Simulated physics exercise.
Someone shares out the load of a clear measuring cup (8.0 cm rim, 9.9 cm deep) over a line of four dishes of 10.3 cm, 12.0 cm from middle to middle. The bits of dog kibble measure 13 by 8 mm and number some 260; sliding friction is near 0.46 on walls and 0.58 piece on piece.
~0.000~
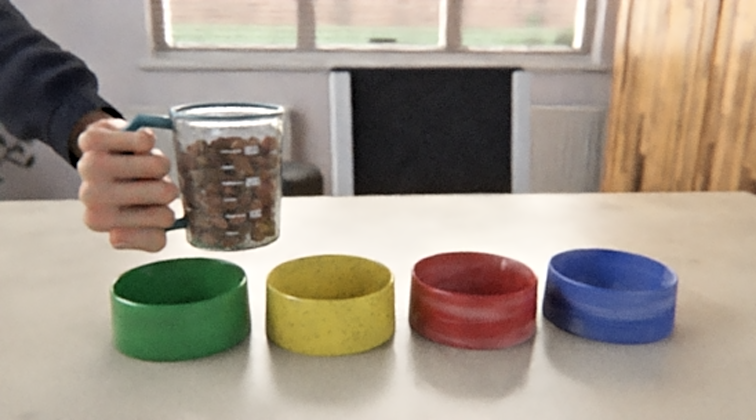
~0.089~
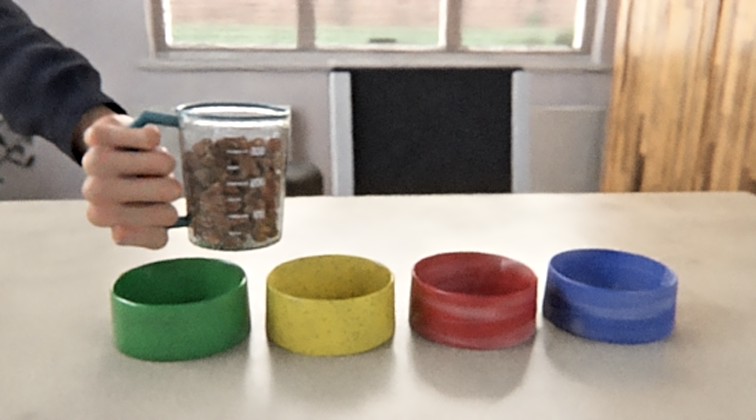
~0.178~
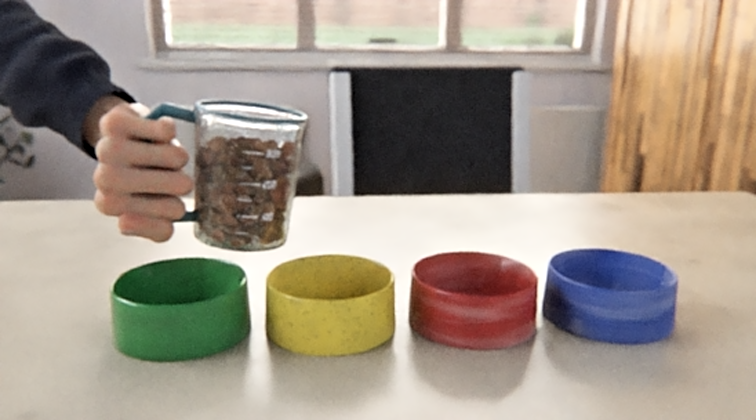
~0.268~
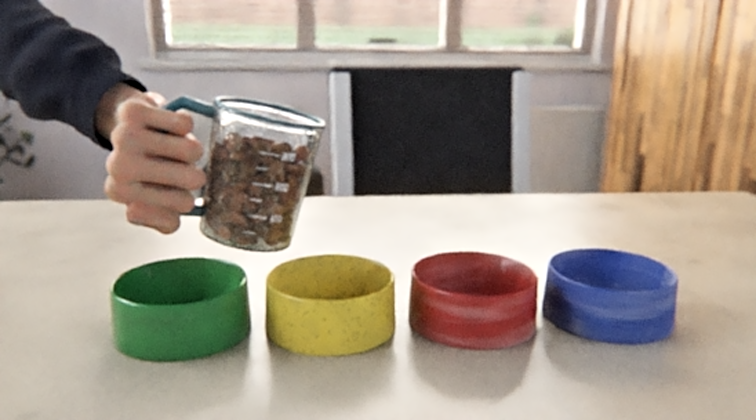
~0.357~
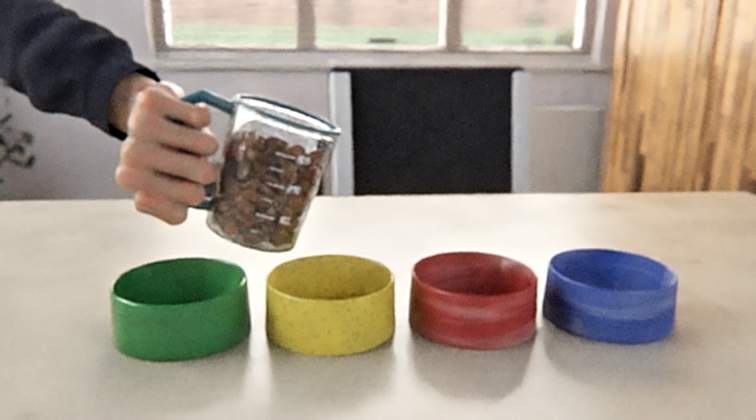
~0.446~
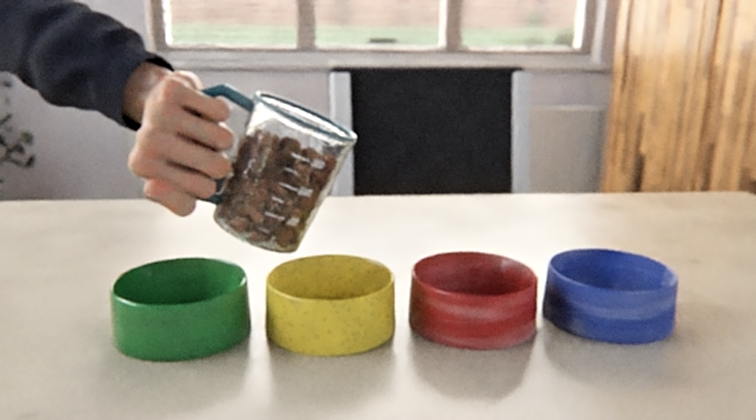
On a pale tabletop, a hand moving a clear measuring cup of brown kibble rightward and tilting it above four coloured dishes.
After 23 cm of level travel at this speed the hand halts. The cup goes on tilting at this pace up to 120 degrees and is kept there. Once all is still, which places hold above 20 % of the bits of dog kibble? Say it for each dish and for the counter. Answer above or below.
Red above, blue above, green below, yellow below, counter above.
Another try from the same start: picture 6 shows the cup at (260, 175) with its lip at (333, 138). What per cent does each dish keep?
Red 100; blue 0; green 0; yellow 0.
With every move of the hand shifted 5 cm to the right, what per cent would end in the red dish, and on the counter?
Red 0; counter 0.
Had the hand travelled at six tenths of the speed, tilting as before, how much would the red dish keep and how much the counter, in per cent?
In that case red 100; counter 0.
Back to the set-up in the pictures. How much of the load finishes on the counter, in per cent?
About 35 per cent.
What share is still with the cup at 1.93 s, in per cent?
About 65 per cent.
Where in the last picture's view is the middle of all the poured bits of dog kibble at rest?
Near (540, 307).
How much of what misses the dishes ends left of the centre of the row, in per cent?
Some 0 per cent.
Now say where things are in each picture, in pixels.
The first picture shows cup at (231, 175), tilt 0 degrees, lip at (282, 111), moved 0.0 cm; middle of the pieces at (233, 189); green dish at (180, 280); yellow dish at (330, 276); red dish at (474, 273); blue dish at (611, 269).
The second picture shows cup at (235, 175), tilt 2 degrees, lip at (288, 113), moved 0.3 cm; middle of the pieces at (237, 189).
The third picture shows cup at (246, 175), tilt 7 degrees, lip at (305, 118), moved 1.2 cm; middle of the pieces at (247, 189).
The fourth picture shows cup at (258, 175), tilt 13 degrees, lip at (323, 124), moved 2.1 cm; middle of the pieces at (258, 189).
The fifth picture shows cup at (270, 175), tilt 19 degrees, lip at (339, 131), moved 2.9 cm; middle of the pieces at (268, 189).
The sixth picture shows cup at (281, 175), tilt 24 degrees, lip at (354, 138), moved 3.8 cm; middle of the pieces at (278, 188); green dish at (180, 280); yellow dish at (330, 276); red dish at (474, 273); blue dish at (611, 269). The cup turns about 65 degrees a second and travels 10 cm a second.
Then, at 1.34 s, tilt 81 degrees; cup holds 100 %.
After 1.93 s, tilt 118 degrees; cup holds 65 %, red 30 %.
After 2.58 s, tilt 120 degrees; cup holds 0 %, red 35 %, blue 30 %.
In the end, at 3.1 s, red 35 %, blue 30 %, green 0 %, yellow 0 %, counter 35 %.
